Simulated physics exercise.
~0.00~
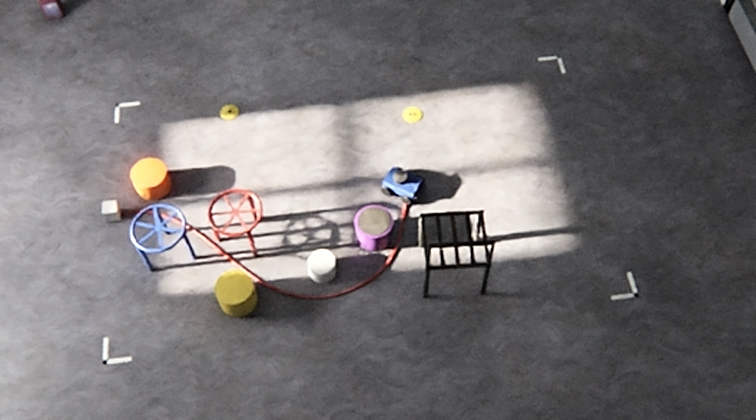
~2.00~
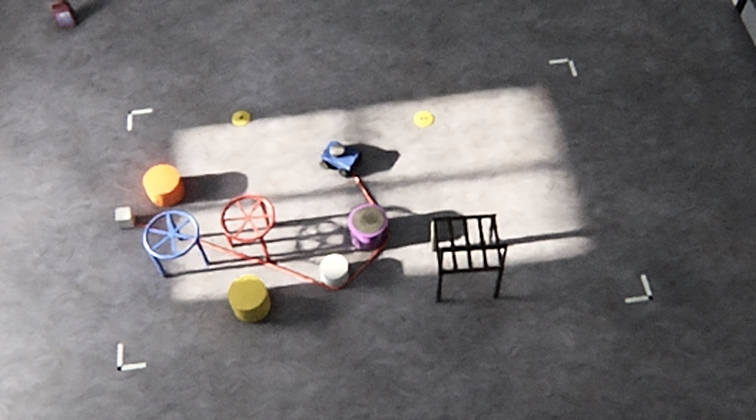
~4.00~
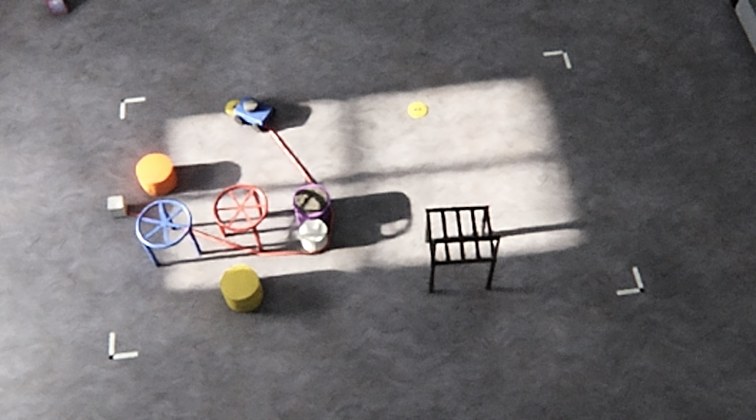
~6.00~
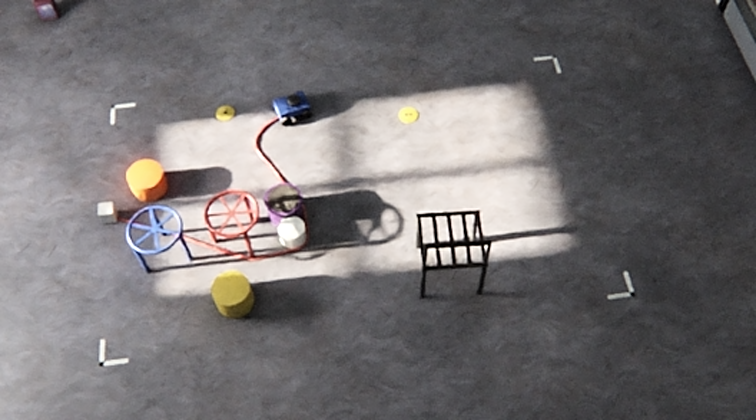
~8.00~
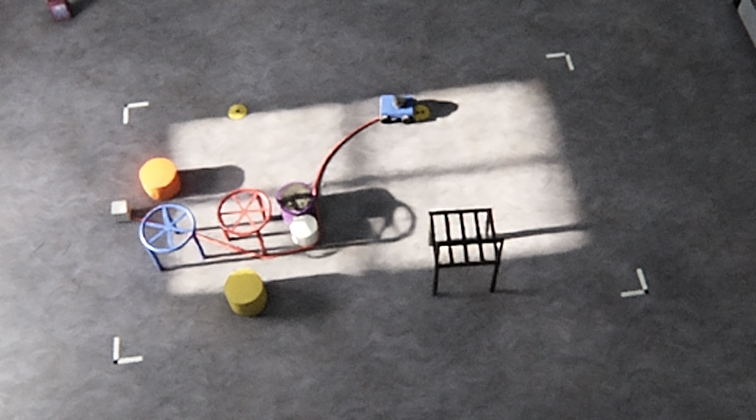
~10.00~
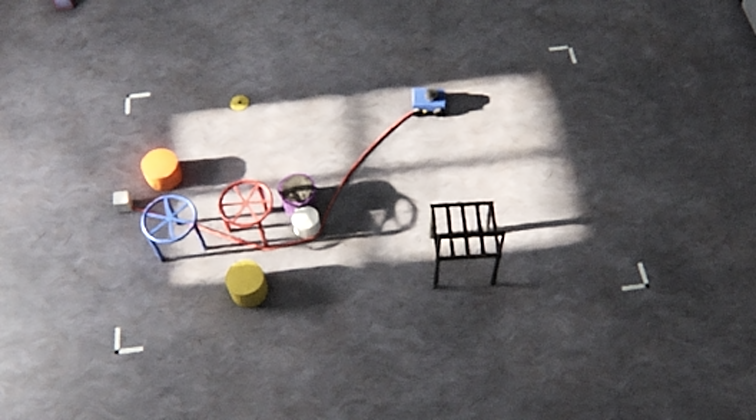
The clip opens on a grey floor seen from above, where a small blue cart trails a red lead that curves past stools, tubs, a purple pot and a black chair. The cart drives up and to the left, and the lead tightens around the purple pot and white tub. As it reaches the left yellow mark, the pot and then the tub have been dragged left, close to the red stool. The cart then turns back and travels right, its lead hanging loosely curved. It ends at the right yellow mark, with pot and tub side by side and the stools still in place.
